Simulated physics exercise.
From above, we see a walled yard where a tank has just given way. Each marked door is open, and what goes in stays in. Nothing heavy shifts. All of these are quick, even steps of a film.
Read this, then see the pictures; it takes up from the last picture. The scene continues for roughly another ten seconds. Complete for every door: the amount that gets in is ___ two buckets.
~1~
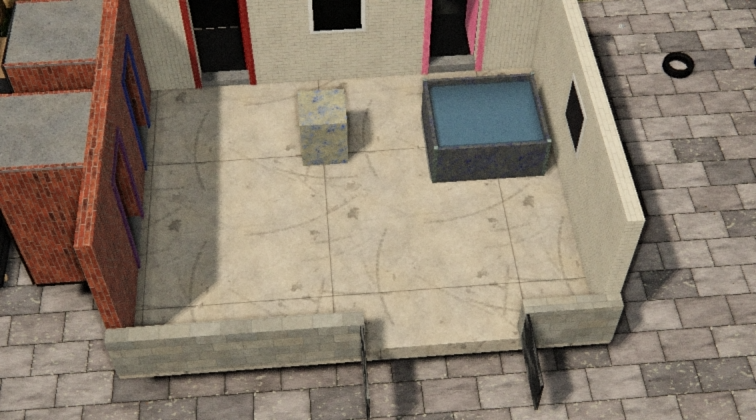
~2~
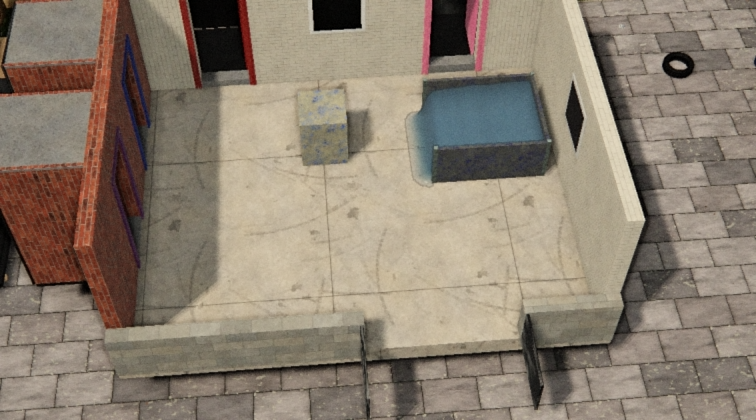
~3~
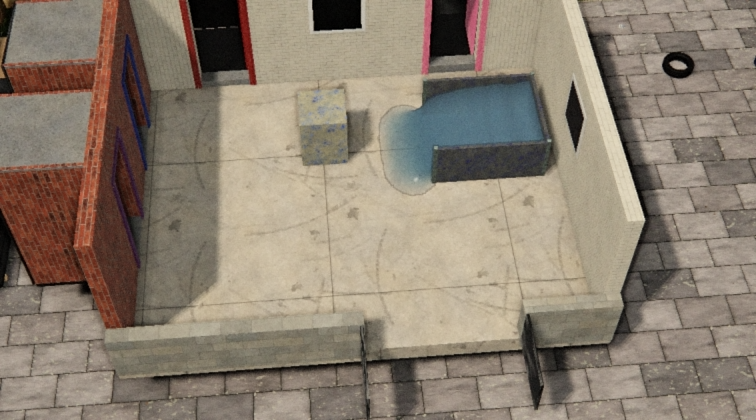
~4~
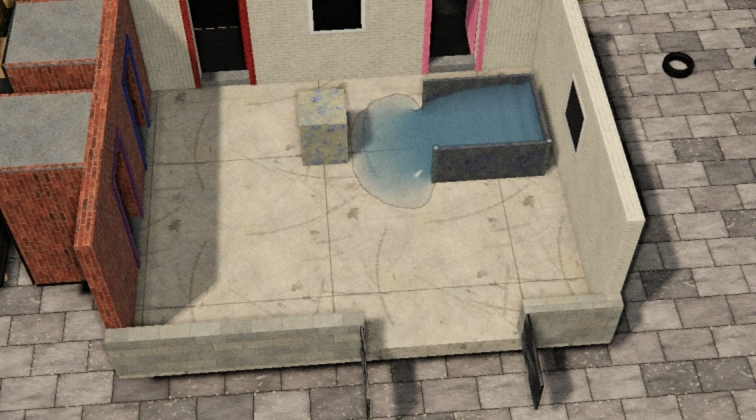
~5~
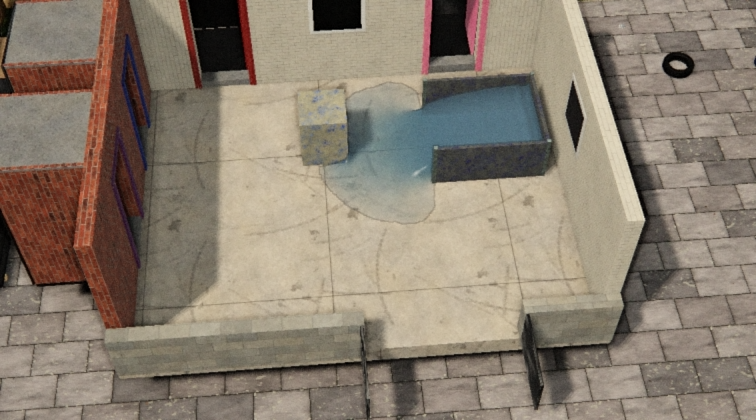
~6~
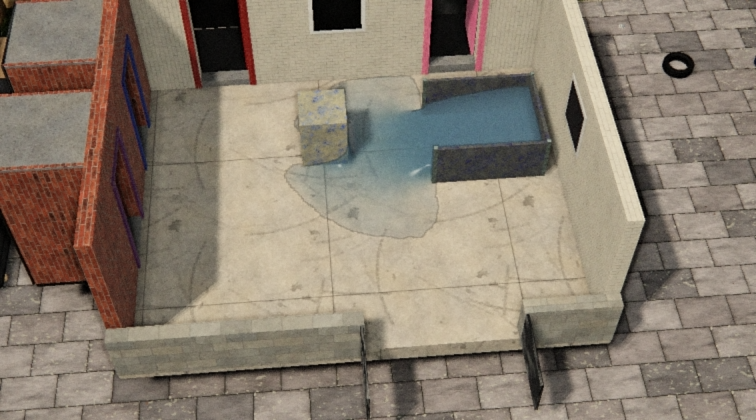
Purple door: More than; red door: At most; pink door: At most; blue door: More than.
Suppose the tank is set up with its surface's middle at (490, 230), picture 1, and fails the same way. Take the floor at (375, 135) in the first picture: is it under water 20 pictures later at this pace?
Unflooded.
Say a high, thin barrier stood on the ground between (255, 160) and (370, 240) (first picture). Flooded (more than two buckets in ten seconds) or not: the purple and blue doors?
I'd say the purple one falls short of it and the blue one overshoots.
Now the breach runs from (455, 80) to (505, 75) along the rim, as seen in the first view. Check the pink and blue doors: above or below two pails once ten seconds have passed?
Looks like the pink door tops the limit but the blue door tops the limit.
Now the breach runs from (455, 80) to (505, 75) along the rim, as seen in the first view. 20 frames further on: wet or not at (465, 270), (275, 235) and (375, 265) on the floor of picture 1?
The first spot is spared, the second spared and the third spared.
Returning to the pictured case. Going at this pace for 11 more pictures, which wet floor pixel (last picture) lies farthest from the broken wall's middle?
Somewhere around (136, 313).
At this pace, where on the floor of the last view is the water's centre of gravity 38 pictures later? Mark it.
Close to pixel (289, 201).
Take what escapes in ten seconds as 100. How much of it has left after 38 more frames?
Share gone by then: About 60 %.
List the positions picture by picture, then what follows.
In the first picture, the open tank at (485, 114) is whole and still.
In the second picture, water pours out at (431, 137) and has run to (431, 184).
In the third picture, the front is at (396, 110), out from the gap at (431, 138).
In the fourth picture, the front is at (376, 104), out from the gap at (430, 140).
In the fifth picture, the front is at (326, 175), out from the gap at (430, 140).
In the sixth picture, water pours out at (430, 140) and has run to (291, 177).
A moment on, water covers 35 % of the floor; the purple door not reached, the red door wet at the sill, nothing in, the pink door not reached, the blue door not reached.
Next, water covers 55 % of the floor; the purple door under two buckets in, the red door wet at the sill, nothing in, the pink door not reached, the blue door not reached.
Then, water covers 70 % of the floor; the purple door over two buckets in, the red door wet at the sill, nothing in, the pink door wet at the sill, nothing in, the blue door over two buckets in.
Later, water covers 75 % of the floor; the purple door over two buckets in, the red door wet at the sill, nothing in, the pink door wet at the sill, nothing in, the blue door over two buckets in.
In the end, water covers 95 % of the floor; the purple door over two buckets in, the red door wet at the sill, nothing in, the pink door wet at the sill, nothing in, the blue door far over two buckets in.
